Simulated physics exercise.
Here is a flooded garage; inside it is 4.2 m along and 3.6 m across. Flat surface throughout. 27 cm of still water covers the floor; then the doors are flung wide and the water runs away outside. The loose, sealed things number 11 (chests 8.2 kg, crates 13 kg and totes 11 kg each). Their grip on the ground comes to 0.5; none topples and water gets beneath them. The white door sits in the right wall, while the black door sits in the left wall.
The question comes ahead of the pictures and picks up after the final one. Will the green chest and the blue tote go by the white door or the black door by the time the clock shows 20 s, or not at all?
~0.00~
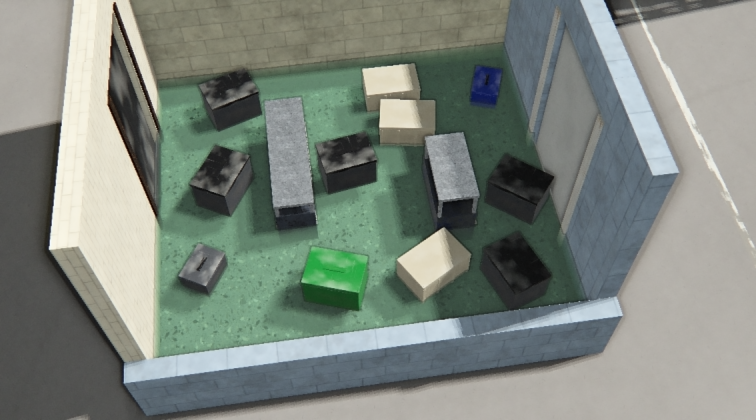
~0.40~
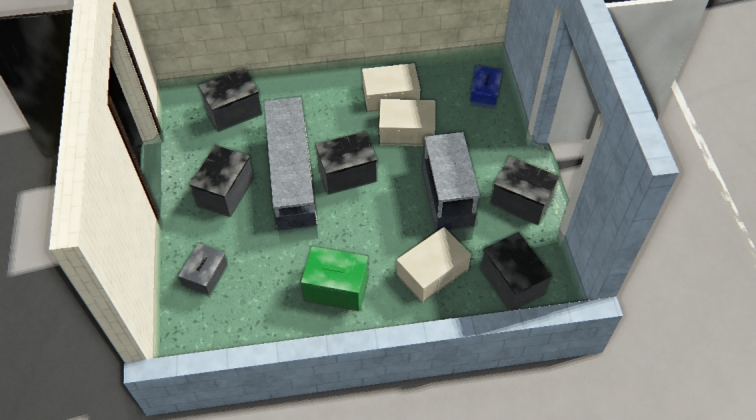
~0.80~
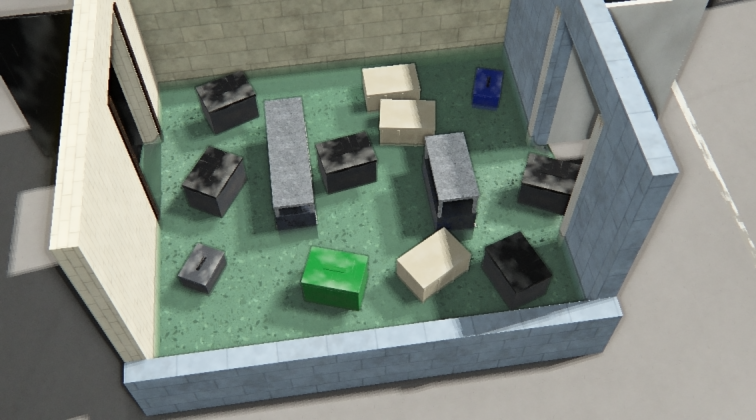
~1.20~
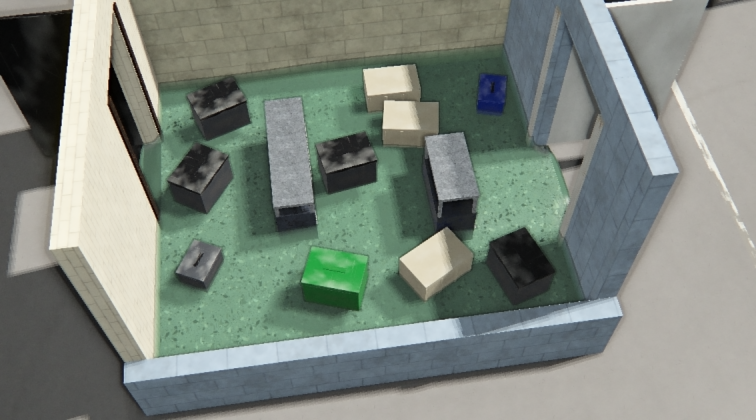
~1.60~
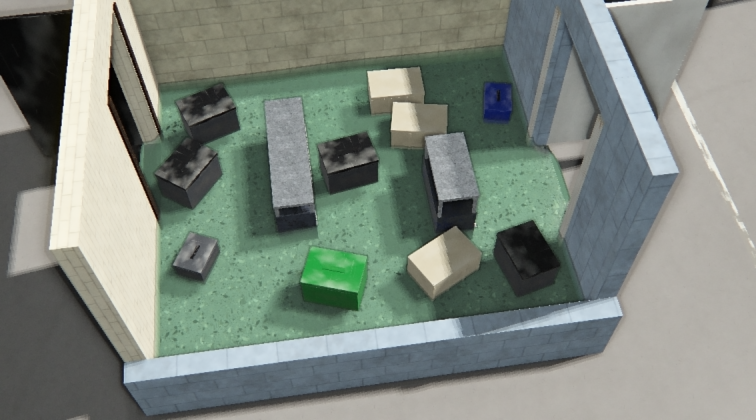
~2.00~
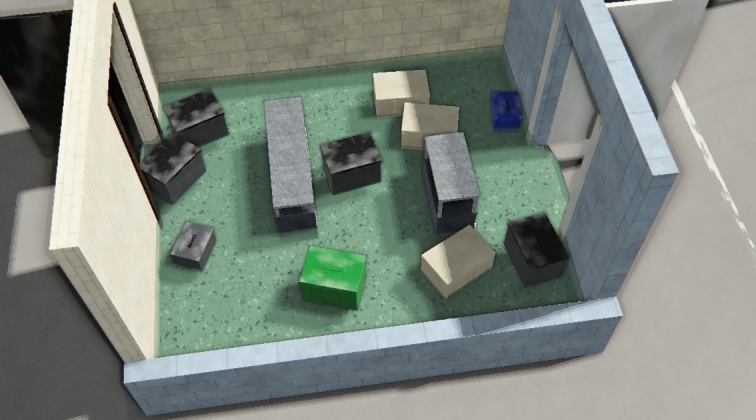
The green chest - neither, the blue tote - white doorway.
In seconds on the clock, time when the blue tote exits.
Exit time: About 3.5 s.
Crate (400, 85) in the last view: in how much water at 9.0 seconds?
I'd say some 11 cm.
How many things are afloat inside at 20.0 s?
The count is 2.
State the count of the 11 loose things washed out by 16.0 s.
The count is 9.
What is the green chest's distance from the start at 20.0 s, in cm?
Close to 100 cm by then.
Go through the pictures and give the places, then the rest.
The first picture shows the green chest at (335, 269), afloat; the blue tote at (487, 80) floats; about 3800 L in view; 0 of 11 have shifted.
The second picture shows the green chest at (335, 269) floats; the blue tote at (487, 80), afloat; 27 cm deep round most things; 1 of 11 have shifted.
The third picture shows the green chest at (335, 269), afloat; the blue tote at (488, 82) floats; about 3580 L in view; 2 of 11 have shifted.
The fourth picture shows the green chest at (335, 269), afloat; the blue tote at (492, 88), afloat, 11 cm from its start; 25 cm deep round most things; 6 of 11 have shifted.
The fifth picture shows the green chest at (334, 269) floats; the blue tote at (498, 96) floats, 24 cm from its start; 23 cm deep round most things; 9 of 11 have shifted.
The sixth picture shows the green chest at (333, 269) floats, 3 cm from its start; the blue tote at (507, 105), afloat, 39 cm from its start; 22 cm deep round most things; 10 of 11 have shifted.
After 4.0 s the green chest is near (334, 269), 0.1 m from its start, afloat; the blue tote has gone out by the white door; 6 of 11 are out; 5 afloat.
After 9.0 s the green chest is near (314, 272), 0.2 m from its start, afloat; the blue tote has gone out by the white door; 8 of 11 are out; 3 afloat.
After 16.0 s the green chest is near (274, 265), 0.6 m from its start, afloat; the blue tote has gone out by the white door; 9 of 11 are out; 2 afloat.
After 20.0 s the green chest is near (249, 252), 0.9 m from its start, afloat; the blue tote has gone out by the white door; 9 of 11 are out; 2 afloat.
